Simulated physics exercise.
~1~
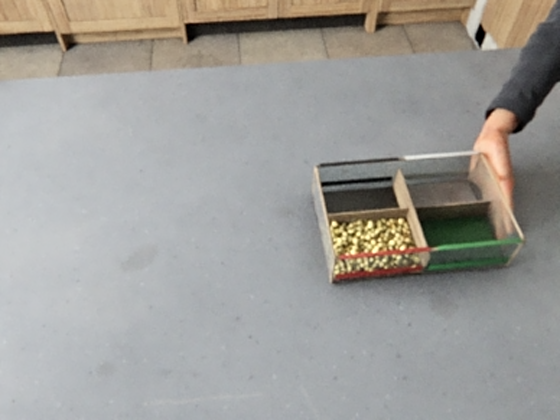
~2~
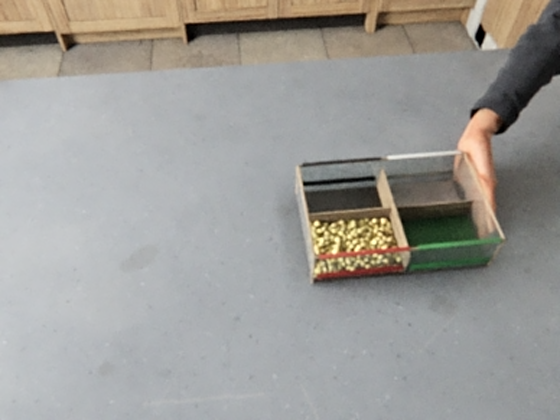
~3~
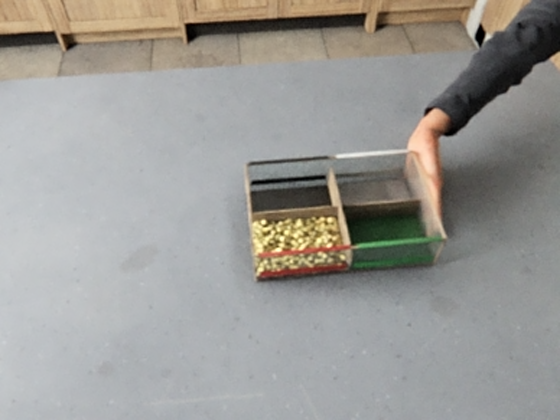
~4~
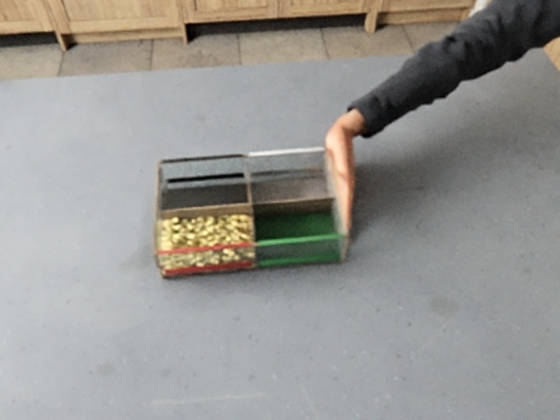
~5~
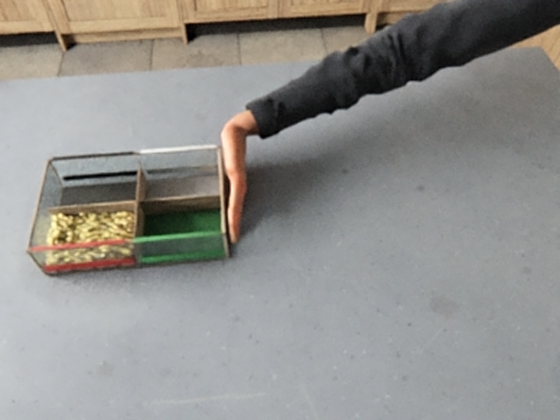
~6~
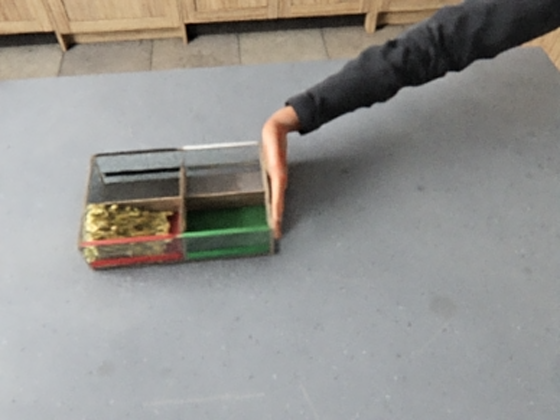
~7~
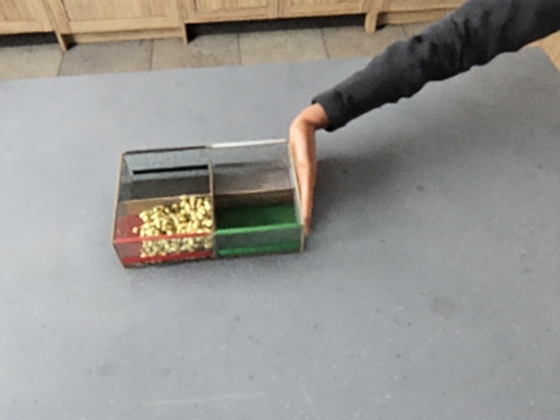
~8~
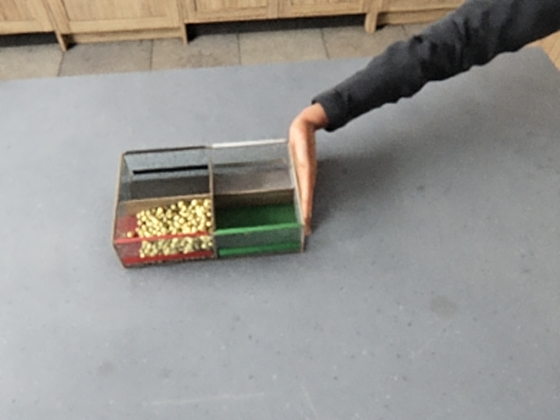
A divided tray with pale beans in its red compartment slides left under a hand, then partway back right, and stops unspilled.
